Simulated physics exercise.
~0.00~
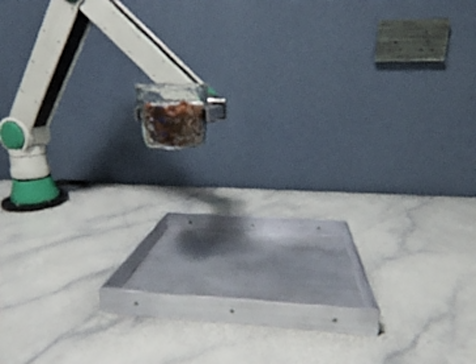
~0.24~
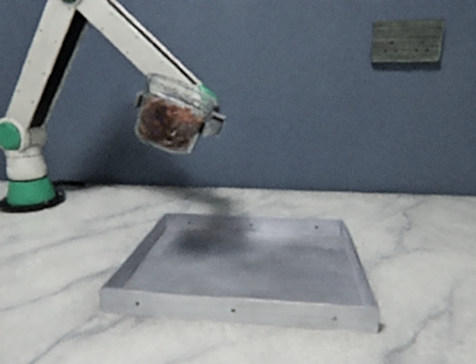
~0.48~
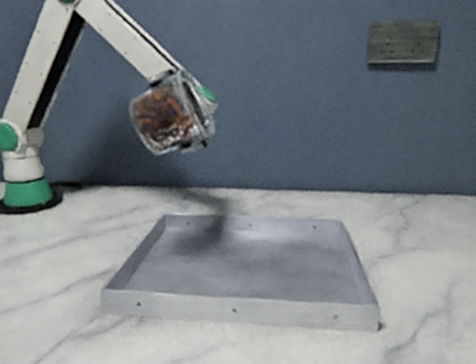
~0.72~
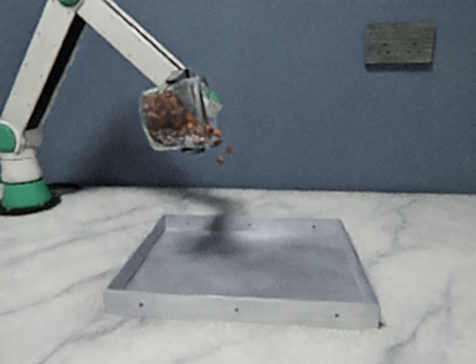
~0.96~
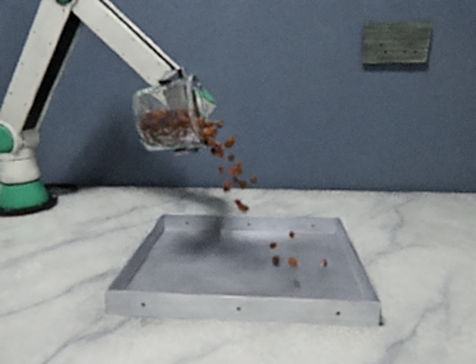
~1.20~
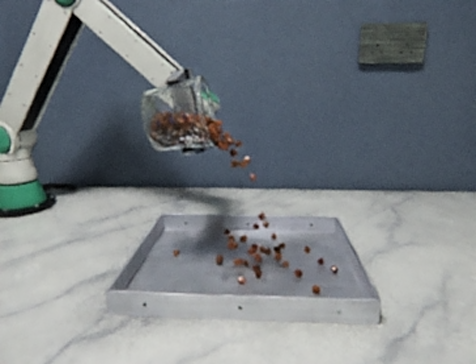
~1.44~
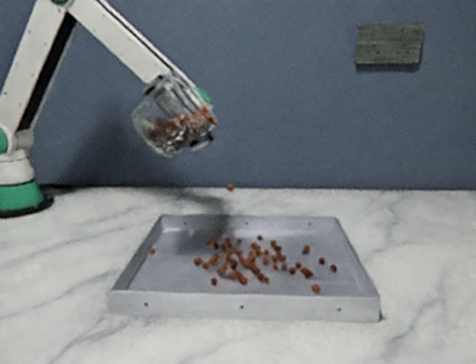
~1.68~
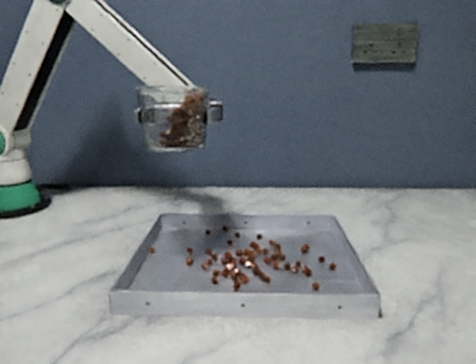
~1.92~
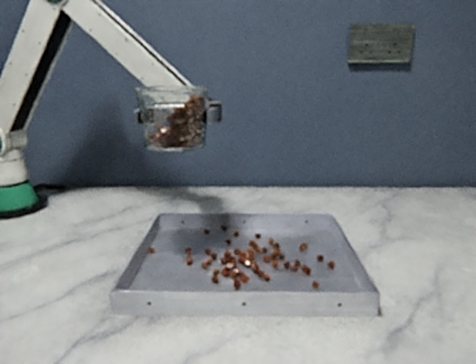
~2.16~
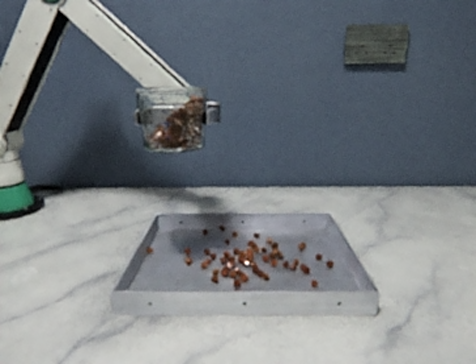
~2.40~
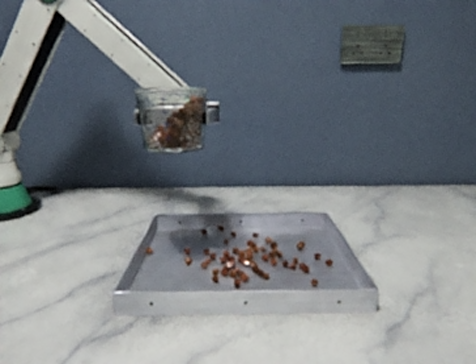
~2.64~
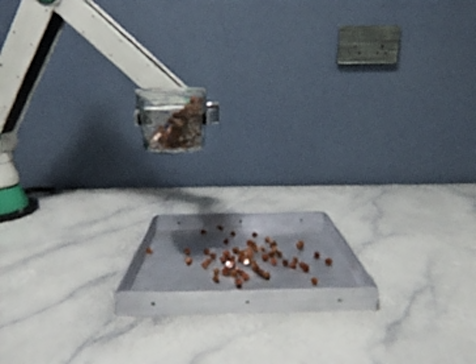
A white and green robot arm tips a clear beaker of reddish-brown pellets over a shallow grey tray on a white marbled tabletop. The scene is viewed from the front and slightly above, against a blue-grey wall with a small dark plaque at upper right, and the view drifts slightly sideways. The beaker tilts toward the right until it lies on its side, and pellets spill from its mouth, bouncing and scattering across the tray. The arm then turns the beaker upright and holds still, with many pellets still inside and a loose scatter resting in the tray.
